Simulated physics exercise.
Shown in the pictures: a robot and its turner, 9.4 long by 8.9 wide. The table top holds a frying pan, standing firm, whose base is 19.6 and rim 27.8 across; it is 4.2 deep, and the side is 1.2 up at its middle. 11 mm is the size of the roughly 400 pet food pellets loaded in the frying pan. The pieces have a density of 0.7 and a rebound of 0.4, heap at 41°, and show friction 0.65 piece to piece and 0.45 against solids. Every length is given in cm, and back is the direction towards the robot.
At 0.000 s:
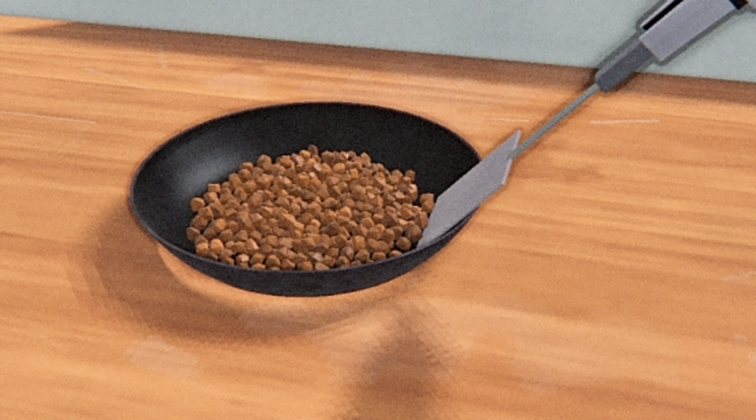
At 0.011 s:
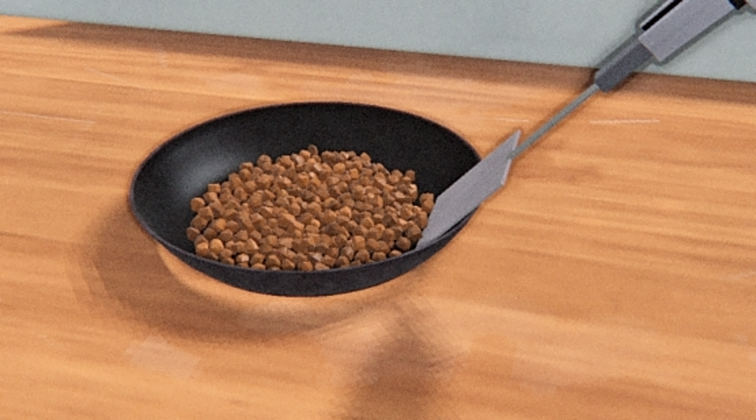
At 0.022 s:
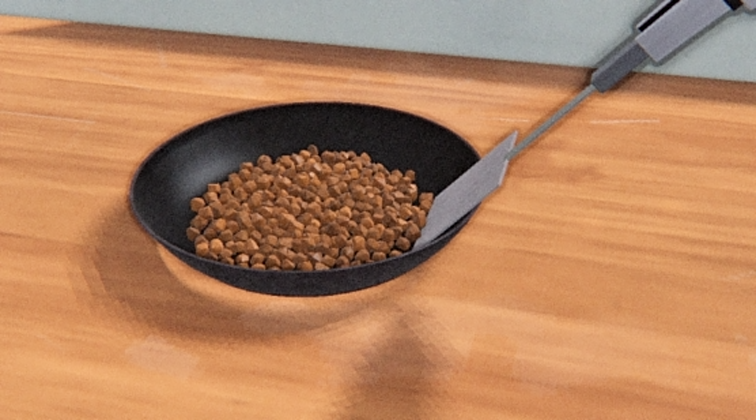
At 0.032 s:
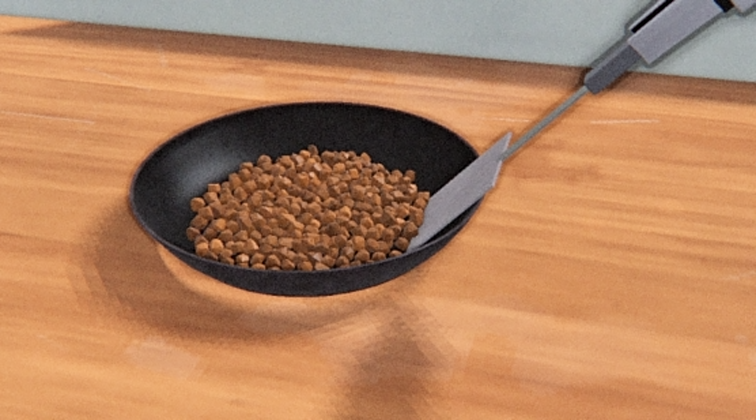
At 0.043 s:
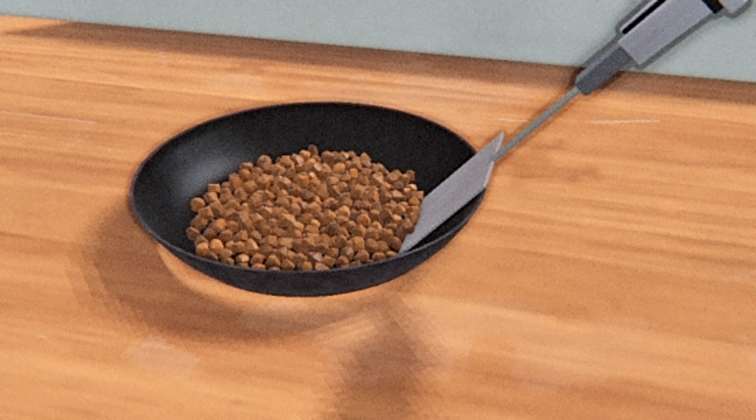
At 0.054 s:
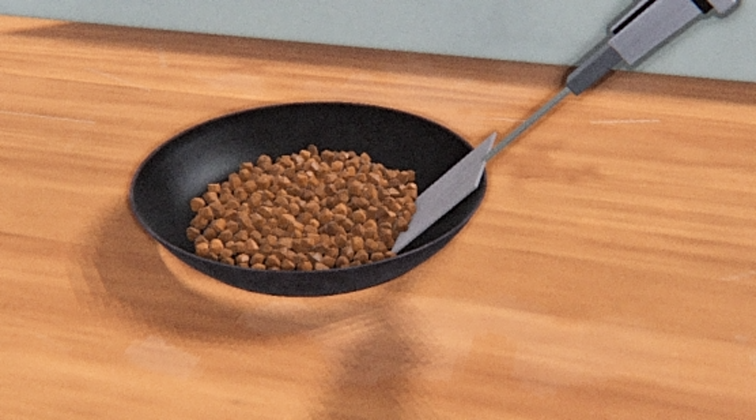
On a wooden table top, a robot's turner slides slightly left inside a black frying pan, against a heap of brown chunks.
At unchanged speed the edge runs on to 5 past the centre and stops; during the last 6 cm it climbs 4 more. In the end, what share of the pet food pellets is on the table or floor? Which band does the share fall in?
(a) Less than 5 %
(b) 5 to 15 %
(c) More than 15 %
(a) Less than 5 %.
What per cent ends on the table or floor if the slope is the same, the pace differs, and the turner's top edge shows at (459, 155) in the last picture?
That share would be about 10 percent.
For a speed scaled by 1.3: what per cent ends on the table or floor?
I'd put it around 0 per cent.
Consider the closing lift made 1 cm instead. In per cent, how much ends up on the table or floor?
It comes to near 0 percent.
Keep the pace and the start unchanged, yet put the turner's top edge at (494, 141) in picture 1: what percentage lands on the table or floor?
0 percent or thereabouts.
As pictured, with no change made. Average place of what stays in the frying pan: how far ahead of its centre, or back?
It sits some 5.0 centimetres ahead of centre.
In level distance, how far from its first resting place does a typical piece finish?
About 5 centimetres.
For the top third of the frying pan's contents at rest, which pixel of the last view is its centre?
(214, 178).
After 0.14 s, sloping 48°, highest piece 4 above the table; 404 in the frying pan.
After 0.22 s, sloping 48°, highest piece 5 above the table; 404 in the frying pan.
After 0.46 s, sloping 48°, highest piece 4 above the table; 404 in the frying pan.
After 1.51 s, sloping 48°, highest piece 4 above the table; 404 in the frying pan.
In the end, 404 in the frying pan. That is 0 % on the table or floor.
